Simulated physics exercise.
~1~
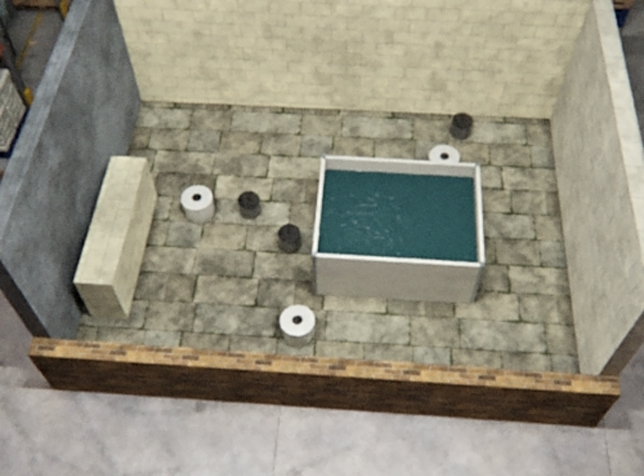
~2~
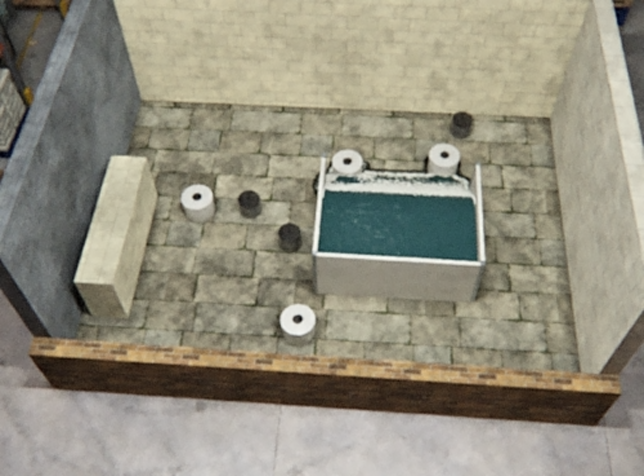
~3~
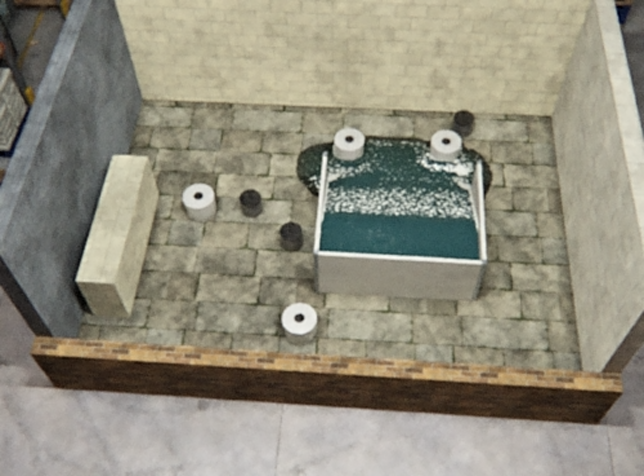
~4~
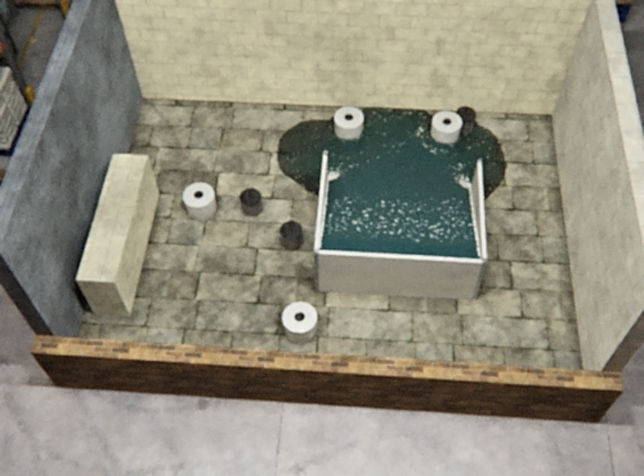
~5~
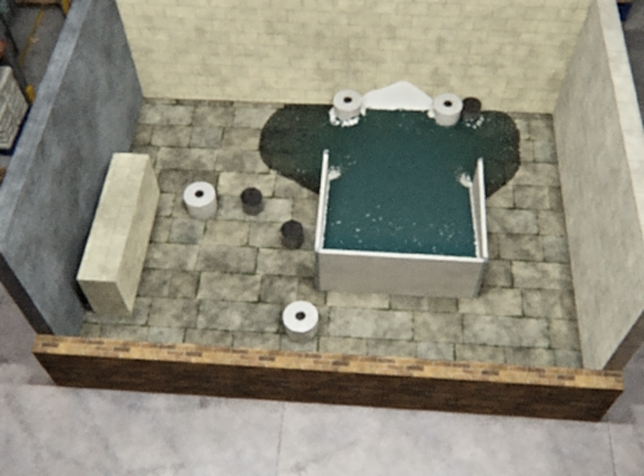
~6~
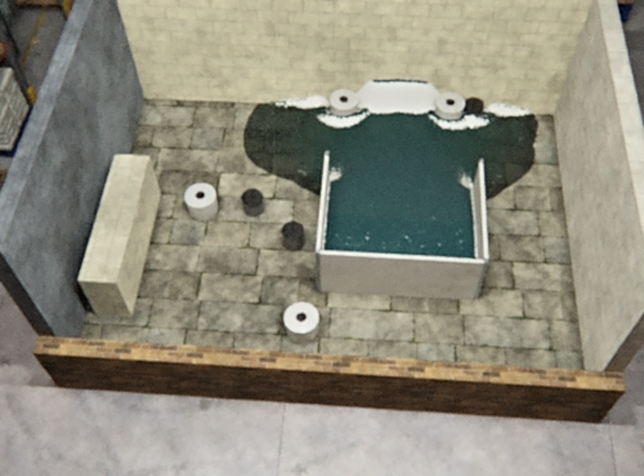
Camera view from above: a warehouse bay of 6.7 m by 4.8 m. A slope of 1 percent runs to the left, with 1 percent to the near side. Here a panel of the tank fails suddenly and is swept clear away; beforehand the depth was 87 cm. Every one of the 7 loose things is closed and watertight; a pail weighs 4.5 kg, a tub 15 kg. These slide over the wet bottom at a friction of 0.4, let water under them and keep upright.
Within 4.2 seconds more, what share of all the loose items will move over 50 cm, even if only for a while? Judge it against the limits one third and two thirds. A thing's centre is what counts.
I expect two in three or more.
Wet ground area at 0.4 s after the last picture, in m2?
At that time the wet patch spans about 12.0 m2.
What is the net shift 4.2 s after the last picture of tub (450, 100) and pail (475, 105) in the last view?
Distances, as listed: 300 cm then 400 cm.
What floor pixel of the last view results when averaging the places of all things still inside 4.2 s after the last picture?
Somewhere near (290, 277).
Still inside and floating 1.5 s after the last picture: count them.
At that time the total is 1.
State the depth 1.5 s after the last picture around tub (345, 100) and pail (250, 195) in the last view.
I'd put it at 4 cm and 0 cm respectively.
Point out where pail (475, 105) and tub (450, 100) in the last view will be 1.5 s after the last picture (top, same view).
Approx. (558, 183); approx. (526, 177).
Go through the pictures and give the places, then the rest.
In the first picture, a tub is out of sight; a tub at (445, 156) rests on the ground; water covers 3.2 m2; 0 of 7 have shifted.
In the second picture, a tub at (348, 161) rests on the ground, 14 cm from its start; a tub at (445, 155), on the bottom; 4.5 m2 under water; 1 of 7 have shifted.
In the third picture, a tub at (349, 139), on the bottom, 54 cm from its start; a tub at (446, 142), on the bottom, 24 cm from its start; water covers 6.0 m2; 2 of 7 have shifted.
In the fourth picture, a tub at (349, 117), on the bottom, 98 cm from its start; a tub at (447, 122), on the bottom, 62 cm from its start; water covers 8.1 m2; 3 of 7 have shifted.
In the fifth picture, a tub at (348, 100) rests on the ground, 133 cm from its start; a tub at (448, 104), on the bottom, 98 cm from its start; 9.7 m2 under water; 3 of 7 have shifted.
In the sixth picture, a tub at (344, 100), on the bottom, 134 cm from its start; a tub at (450, 102), afloat, 98 cm from its start; water covers 10.8 m2; 3 of 7 have shifted.
Then, 0.4 s after the last picture 3 of 7 are over 50 cm from their spots; 3 afloat.
Then, 1.5 s after the last picture 3 of 7 are over 50 cm from their spots; 1 afloat.
Then, 2.8 s after the last picture 3 of 7 are over 50 cm from their spots; 1 afloat.
Then, 4.2 s after the last picture 5 of 7 are over 50 cm from their spots, and 5 have been at some point; 3 afloat.
